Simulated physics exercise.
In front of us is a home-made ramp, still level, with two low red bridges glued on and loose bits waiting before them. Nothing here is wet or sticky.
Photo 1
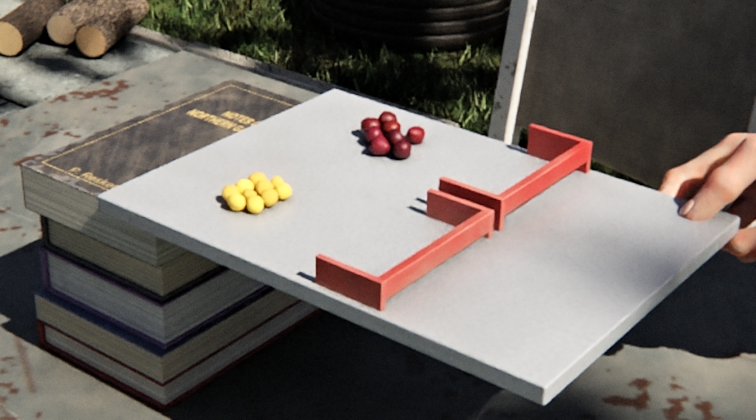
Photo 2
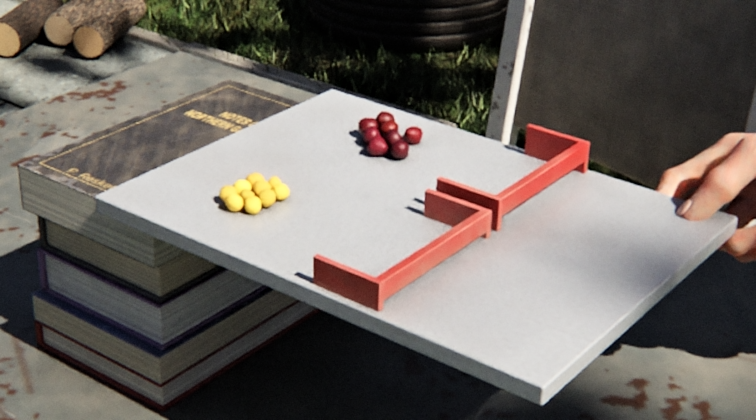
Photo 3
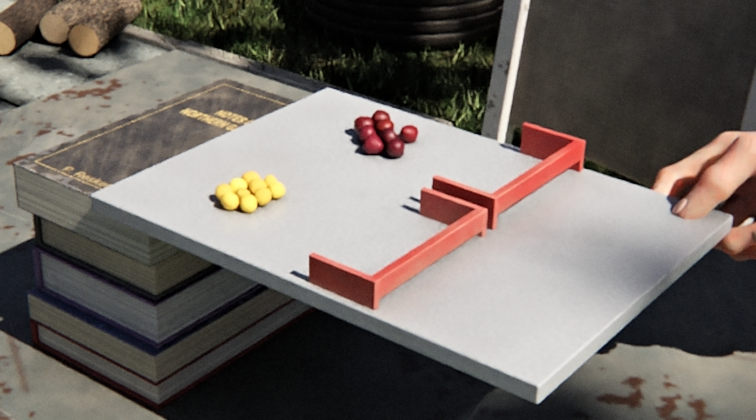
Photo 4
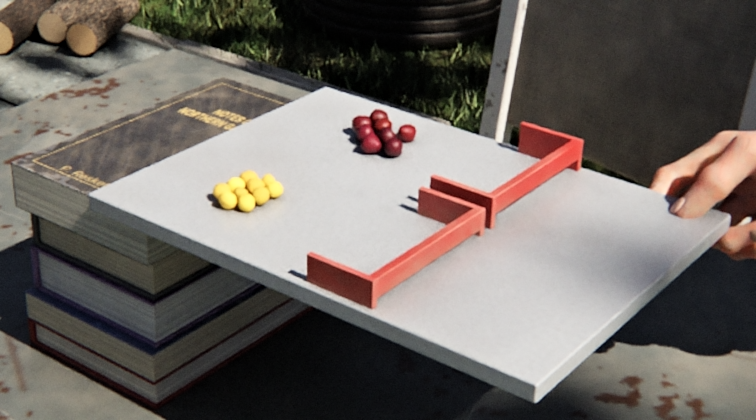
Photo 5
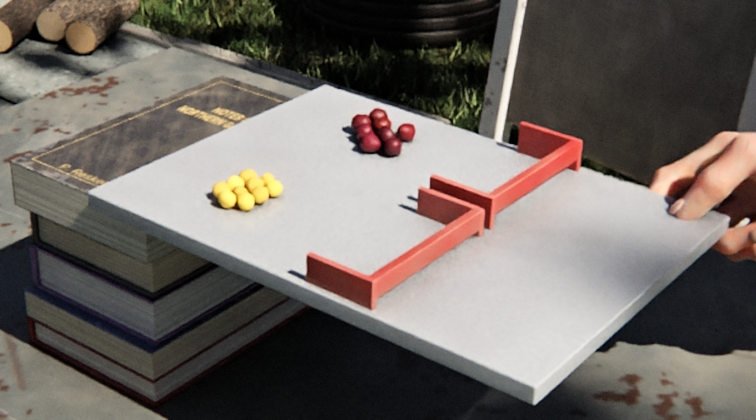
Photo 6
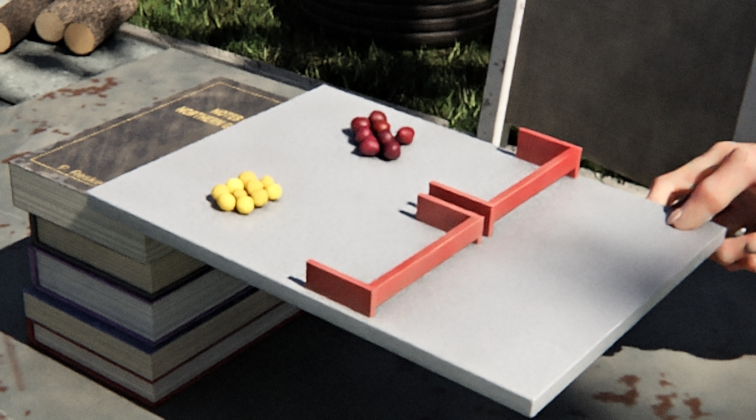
A hand held the right end of a pale board resting on stacked books, then lowered it very slightly, while the yellow and dark red clusters stayed put behind two red gates.
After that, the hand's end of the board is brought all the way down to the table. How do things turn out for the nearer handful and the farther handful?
In order: I reckon the nearer handful gets caught; I reckon the farther handful gets caught.
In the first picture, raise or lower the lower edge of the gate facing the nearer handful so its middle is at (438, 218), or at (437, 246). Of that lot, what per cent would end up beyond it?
100 % then 100 %.
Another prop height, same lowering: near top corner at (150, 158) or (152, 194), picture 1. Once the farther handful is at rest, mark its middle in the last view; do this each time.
(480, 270) and (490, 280).
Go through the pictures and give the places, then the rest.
Held end of the board (538, 381), level; book pile (198, 163), tall, over half the board's length; nearer handful (250, 196), a few puffed corn balls; farther handful (397, 140), a few dried cherries; nearer gate (436, 253), its slot lower than a piece; farther gate (545, 178), its slot lower than a piece, in the first picture.
Held end of the board (536, 381), level; farther handful (395, 140), in the second picture.
Held end of the board (532, 380), level; nearer handful (243, 195), in the third picture.
Held end of the board (530, 379), level; farther handful (389, 138), in the fourth picture.
Held end of the board (529, 381), level; nearer handful (241, 193), in the fifth picture.
Held end of the board (526, 393), down by 2°; book pile (187, 160); nearer handful (240, 196), not moving; farther handful (387, 140), not moving; nearer gate (426, 260); farther gate (534, 183), in the sixth picture.
Then, 0.40 s later than the last frame, board sloping at 10°; nearer handful where it was; farther handful where it was.
Then, 0.91 s later than the last frame, board sloping at 21°; nearer handful on its way down; farther handful has reached its gate.
Then, 1.46 s later than the last frame, board resting at 30°; nearer handful has reached its gate; farther handful has reached its gate.
When it is over, board resting at 30°; nearer handful gathered behind its gate; farther handful gathered behind its gate.
